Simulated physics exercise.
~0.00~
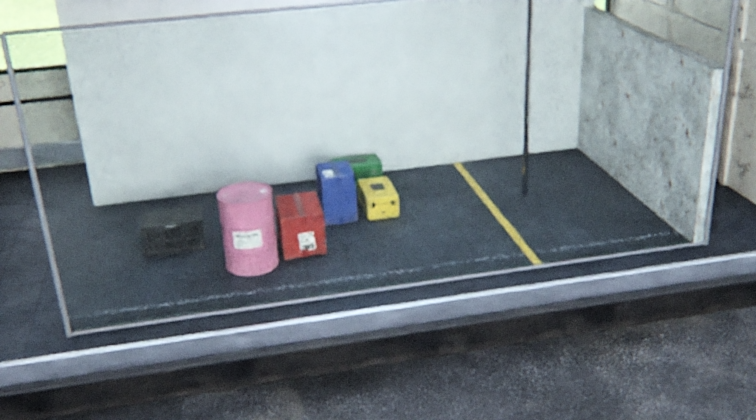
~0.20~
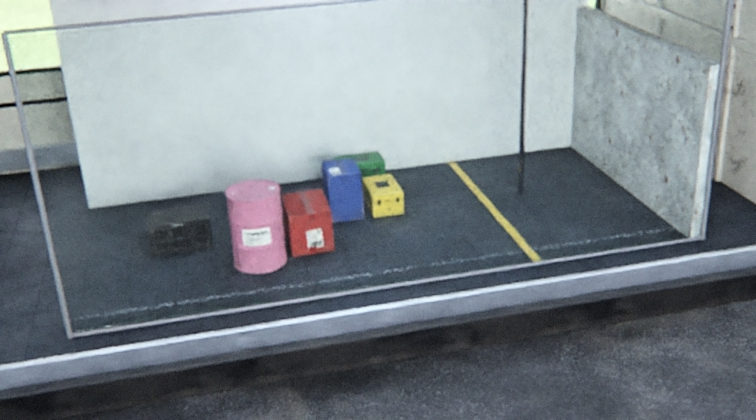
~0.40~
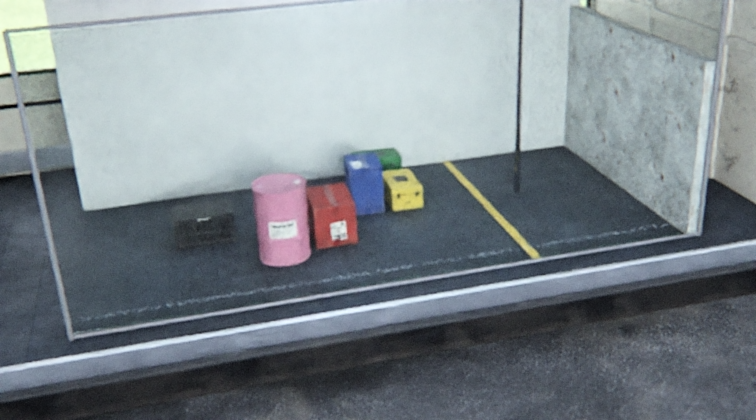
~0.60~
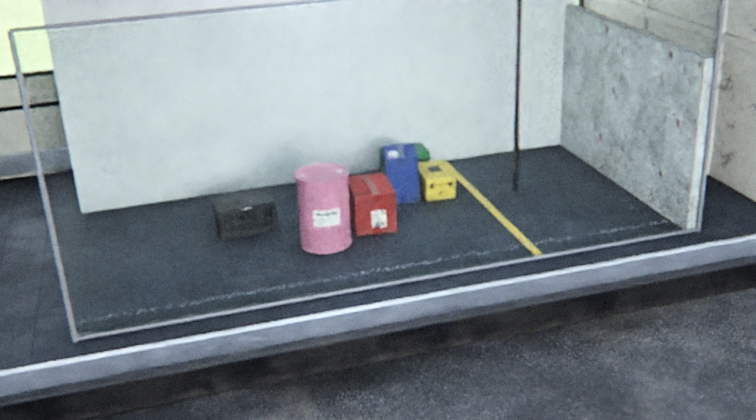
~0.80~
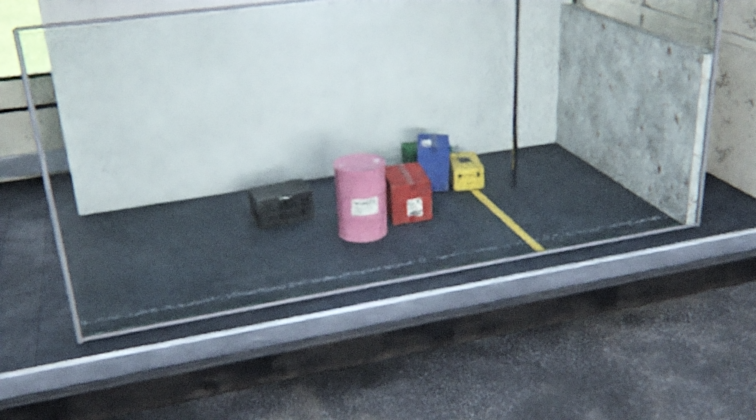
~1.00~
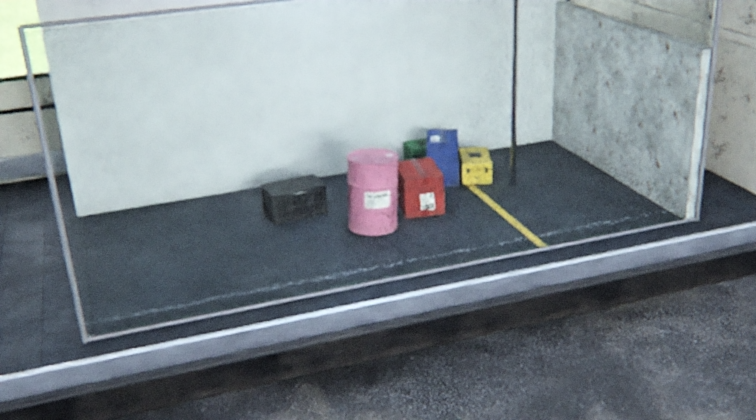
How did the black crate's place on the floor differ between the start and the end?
At the start the black crate sat toward the left side of the floor. By the end it was well to the right of there, nearer the middle and closer to the yellow line, though still short of it.
